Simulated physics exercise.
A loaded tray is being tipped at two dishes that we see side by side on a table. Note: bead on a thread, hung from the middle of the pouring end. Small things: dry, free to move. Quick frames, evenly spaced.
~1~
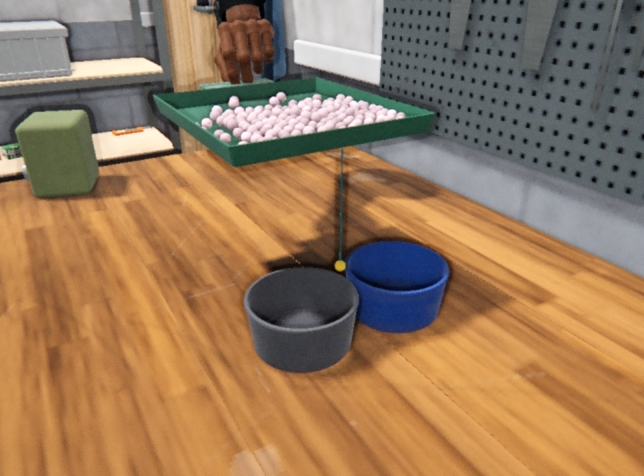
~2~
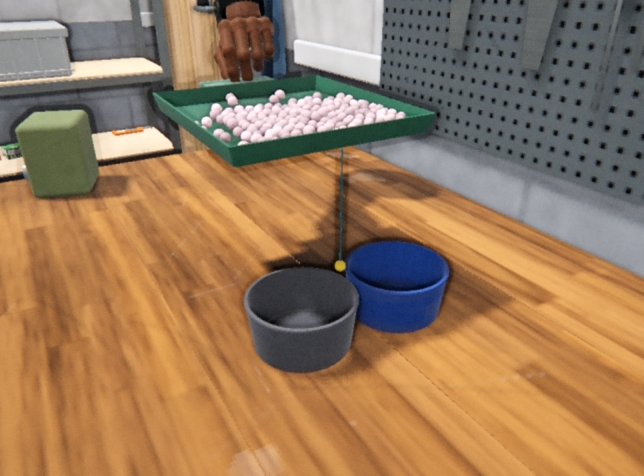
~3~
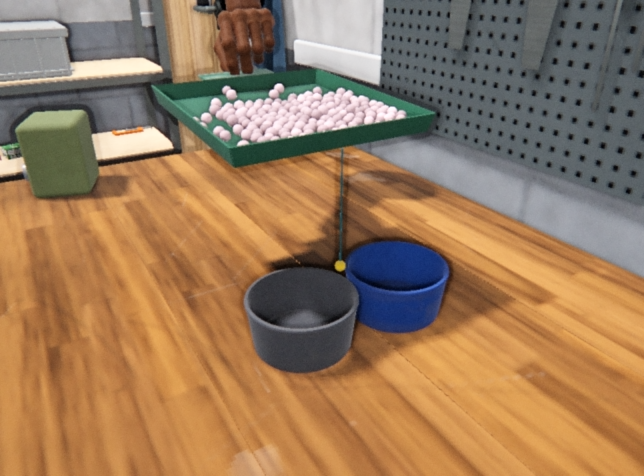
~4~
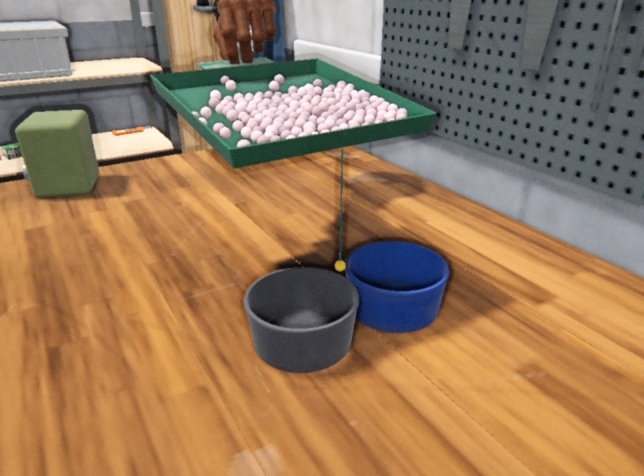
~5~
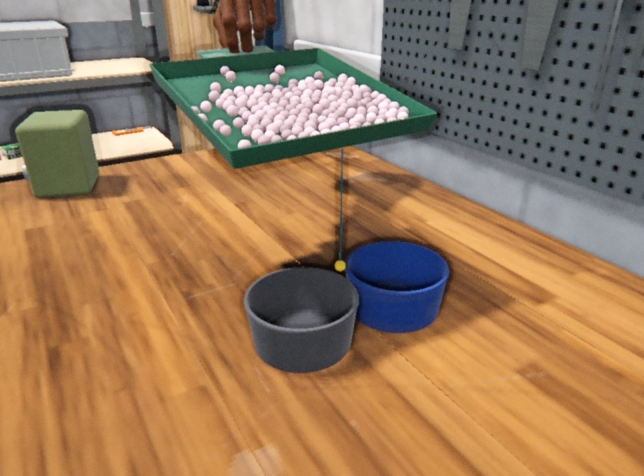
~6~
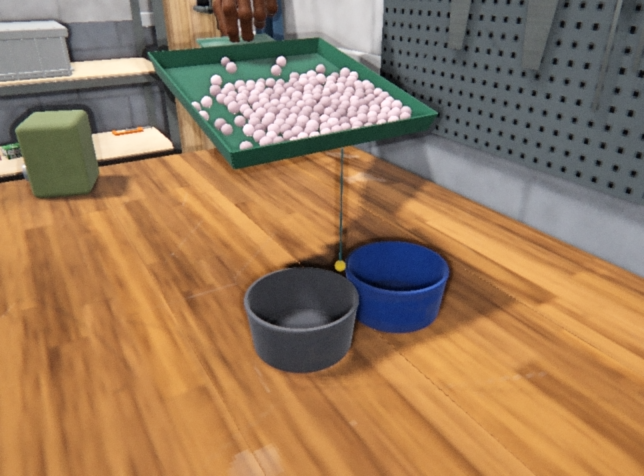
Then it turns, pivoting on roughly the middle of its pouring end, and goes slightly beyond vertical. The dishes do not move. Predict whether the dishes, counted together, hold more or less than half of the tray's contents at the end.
Less.
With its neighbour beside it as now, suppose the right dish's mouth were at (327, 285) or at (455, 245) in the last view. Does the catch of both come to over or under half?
Try 1: A lesser share; try 2: A lesser share.
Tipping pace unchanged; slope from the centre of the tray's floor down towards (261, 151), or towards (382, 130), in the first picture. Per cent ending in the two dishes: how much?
The first comes to 40 %, while the second comes to 70 %.
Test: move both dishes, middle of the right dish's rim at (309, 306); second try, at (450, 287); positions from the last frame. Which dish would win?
The one at right the first time, the one at left the second.
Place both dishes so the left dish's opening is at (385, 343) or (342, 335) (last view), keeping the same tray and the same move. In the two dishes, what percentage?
Approximately 30 percent, followed by approximately 70 percent.
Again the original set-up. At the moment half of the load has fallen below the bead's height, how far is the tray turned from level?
Somewhere around 85 degrees.
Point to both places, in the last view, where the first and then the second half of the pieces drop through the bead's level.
(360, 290) first, (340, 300) later.
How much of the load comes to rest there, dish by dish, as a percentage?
Per hundred pieces: Left dish roughly 20, right dish roughly 10.
Just after the last frame, tray tipped steeply; almost all on the tray; just a few in the air.
A moment on, tray tipped right over; about a tenth on the tray; about a tenth in the left dish; about a tenth in the right dish; roughly half outside both; roughly a quarter in the air.
Further on, tray tipped past a quarter turn; roughly a quarter in the left dish; about a tenth in the right dish; the larger part outside both.
When it is over, tray tipped past a quarter turn; roughly a quarter in the left dish; about a tenth in the right dish; the larger part outside both.
